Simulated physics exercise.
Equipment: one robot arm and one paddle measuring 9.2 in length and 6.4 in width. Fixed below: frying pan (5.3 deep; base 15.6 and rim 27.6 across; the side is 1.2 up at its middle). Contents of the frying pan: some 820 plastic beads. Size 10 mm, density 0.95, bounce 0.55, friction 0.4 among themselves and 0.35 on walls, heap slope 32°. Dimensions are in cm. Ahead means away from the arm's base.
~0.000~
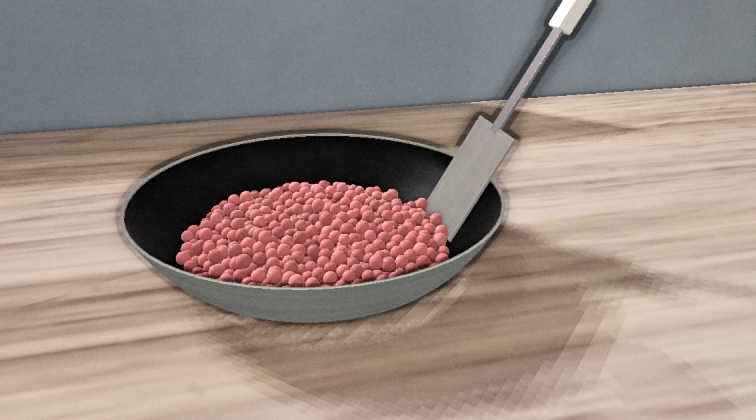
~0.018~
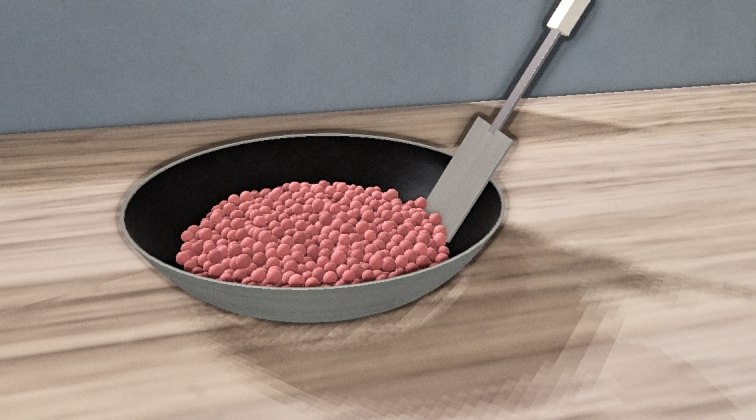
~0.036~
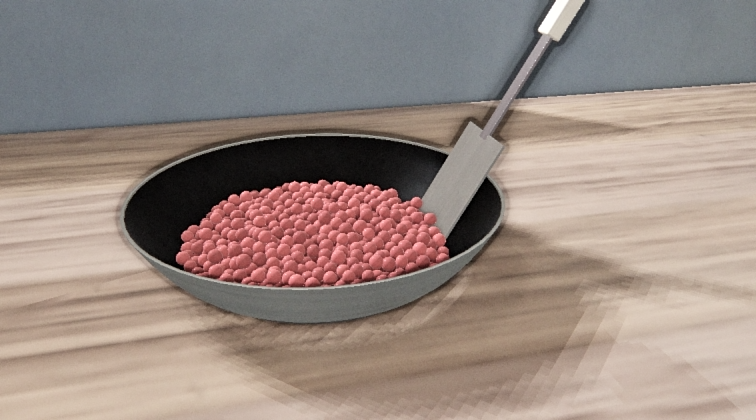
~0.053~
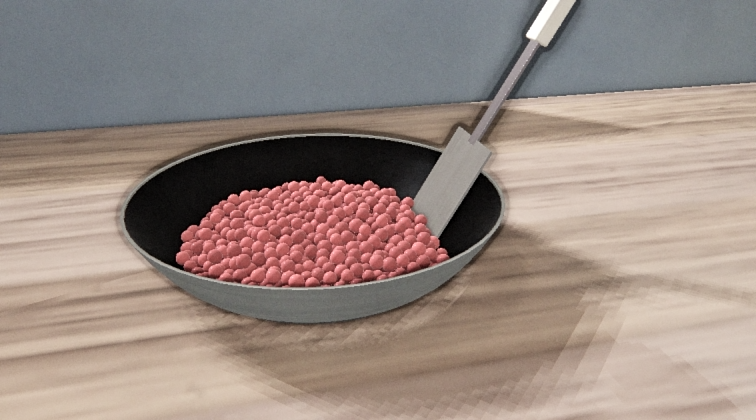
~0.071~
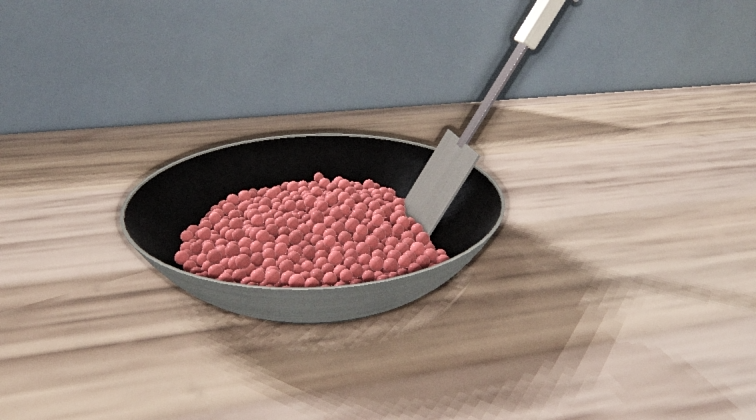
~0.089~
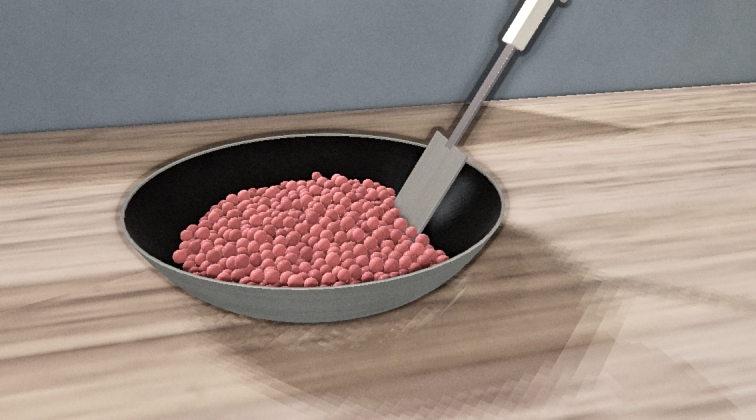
To begin with, a grey paddle leans into the right side of a black-lined frying pan holding a heap of pinkish-red beads on a wooden surface. The paddle then slides slowly left, pressing into the heap's right edge, and the beads there shift slightly leftward and bunch a little higher.
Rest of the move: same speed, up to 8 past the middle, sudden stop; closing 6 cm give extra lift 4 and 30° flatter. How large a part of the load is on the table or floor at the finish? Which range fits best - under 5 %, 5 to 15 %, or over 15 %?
The range that fits: Under 5 %.
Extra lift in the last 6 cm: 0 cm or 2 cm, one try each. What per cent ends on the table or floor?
Try one gives about 0 in a hundred, try two about 0 in a hundred.
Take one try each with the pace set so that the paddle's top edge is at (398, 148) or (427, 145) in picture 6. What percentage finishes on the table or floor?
15 % and 5 %.
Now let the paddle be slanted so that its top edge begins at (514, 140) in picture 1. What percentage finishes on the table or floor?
About 0%.
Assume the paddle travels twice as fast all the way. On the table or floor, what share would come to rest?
In that case, close to 10 per cent.
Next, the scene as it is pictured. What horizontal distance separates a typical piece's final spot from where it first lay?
Distance: Near 2 cm.
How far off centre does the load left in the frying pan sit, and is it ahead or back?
I'd say close to 3.5 cm toward the front.
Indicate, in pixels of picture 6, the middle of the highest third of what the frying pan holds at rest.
Pixel position: Approx. (210, 235).
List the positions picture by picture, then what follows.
The paddle top edge at (497, 127), sloping 59°; upper third of the load around (325, 226), from x 185 to 445, top at y 185; 823 in the frying pan, in the first picture.
The paddle top edge at (495, 128), sloping 59°; upper third of the load around (325, 226), from x 185 to 445, top at y 185, in the second picture.
The paddle top edge at (487, 133), sloping 59°; upper third of the load around (324, 225), from x 185 to 445, top at y 185, in the third picture.
The paddle top edge at (475, 139), sloping 59°; upper third of the load around (326, 224), from x 185 to 445, top at y 180, in the fourth picture.
The paddle top edge at (464, 142), sloping 59°; upper third of the load around (324, 223), from x 180 to 445, top at y 180, in the fifth picture.
The paddle top edge at (452, 143), sloping 59°; upper third of the load around (321, 223), from x 180 to 445, top at y 175; 823 in the frying pan, in the sixth picture.
After 0.18 s, sloping 59°, highest piece 5 above the table; 823 in the frying pan.
After 0.28 s, sloping 47°, highest piece 6 above the table; 823 in the frying pan.
After 0.53 s, sloping 29°, highest piece 6 above the table; 811 in the frying pan, 11 on the table or floor, 1 on the blade or in flight.
After 1.58 s, sloping 29°, highest piece 6 above the table; 811 in the frying pan, 12 on the table or floor.
In the end, 811 in the frying pan, 12 on the table or floor. That is 1 % on the table or floor.
